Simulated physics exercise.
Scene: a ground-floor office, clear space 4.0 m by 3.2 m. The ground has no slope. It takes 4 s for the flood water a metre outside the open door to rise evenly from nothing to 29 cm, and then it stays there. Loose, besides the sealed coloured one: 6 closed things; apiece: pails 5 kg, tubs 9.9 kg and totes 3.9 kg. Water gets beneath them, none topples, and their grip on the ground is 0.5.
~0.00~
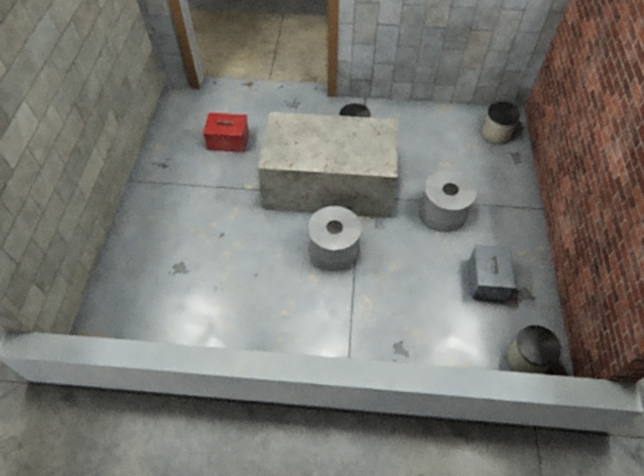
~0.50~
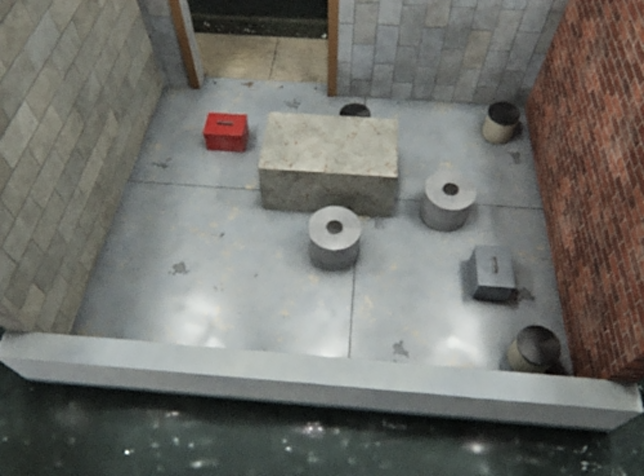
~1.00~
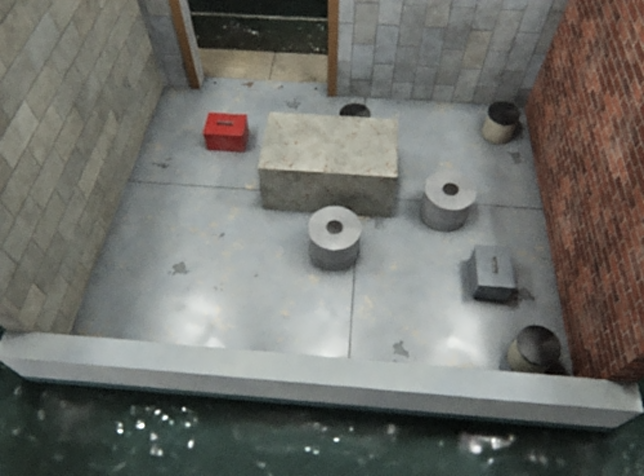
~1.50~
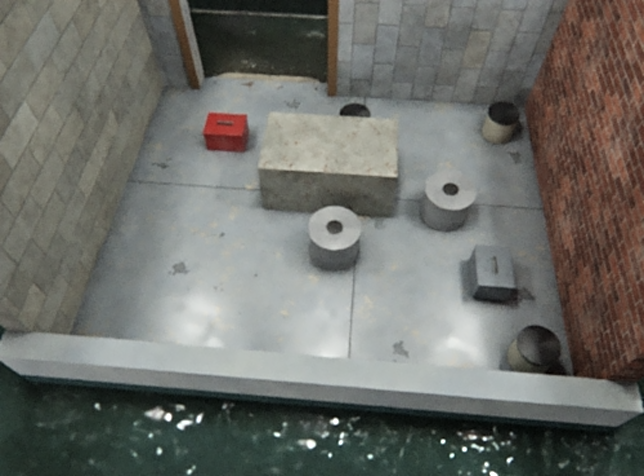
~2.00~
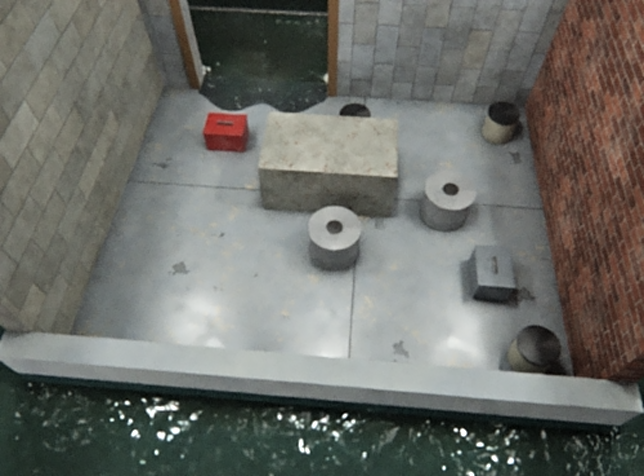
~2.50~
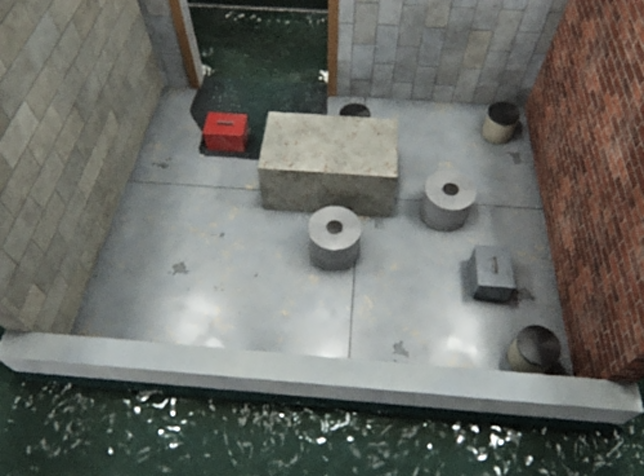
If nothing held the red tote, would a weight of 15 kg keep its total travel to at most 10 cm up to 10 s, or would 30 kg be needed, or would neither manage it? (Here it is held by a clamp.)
Neither would manage.
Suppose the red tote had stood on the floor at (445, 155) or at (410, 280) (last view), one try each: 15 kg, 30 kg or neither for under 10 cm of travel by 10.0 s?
Neither mass does it, then only the heavy mass does it.
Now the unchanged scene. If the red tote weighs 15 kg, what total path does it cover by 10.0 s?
About 550 cm.
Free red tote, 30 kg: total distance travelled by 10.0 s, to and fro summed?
About 200 cm.
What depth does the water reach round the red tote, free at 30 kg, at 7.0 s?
Depth: Approx. 13 cm.
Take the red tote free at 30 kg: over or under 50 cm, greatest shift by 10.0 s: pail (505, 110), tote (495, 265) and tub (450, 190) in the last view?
In order, the three come out above, above and above.
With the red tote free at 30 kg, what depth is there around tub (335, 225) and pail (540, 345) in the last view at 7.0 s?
First about 2 cm, second about 10 cm.
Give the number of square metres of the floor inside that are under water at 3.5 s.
Wet: Near 3.0 m2.
After 3.5 s the red tote would be 29 cm from its start with 15 kg and 0 cm from its start with 30 kg; 9 cm of water round it then.
After 4.5 s the red tote would be 99 cm from its start with 15 kg and 18 cm from its start with 30 kg; 10 cm of water round it then.
After 7.0 s the red tote would be 223 cm from its start with 15 kg and 114 cm from its start with 30 kg; 13 cm of water round it then.
After 10.0 s the red tote would be 300 cm from its start with 15 kg and 193 cm from its start with 30 kg; 23 cm of water round it then.
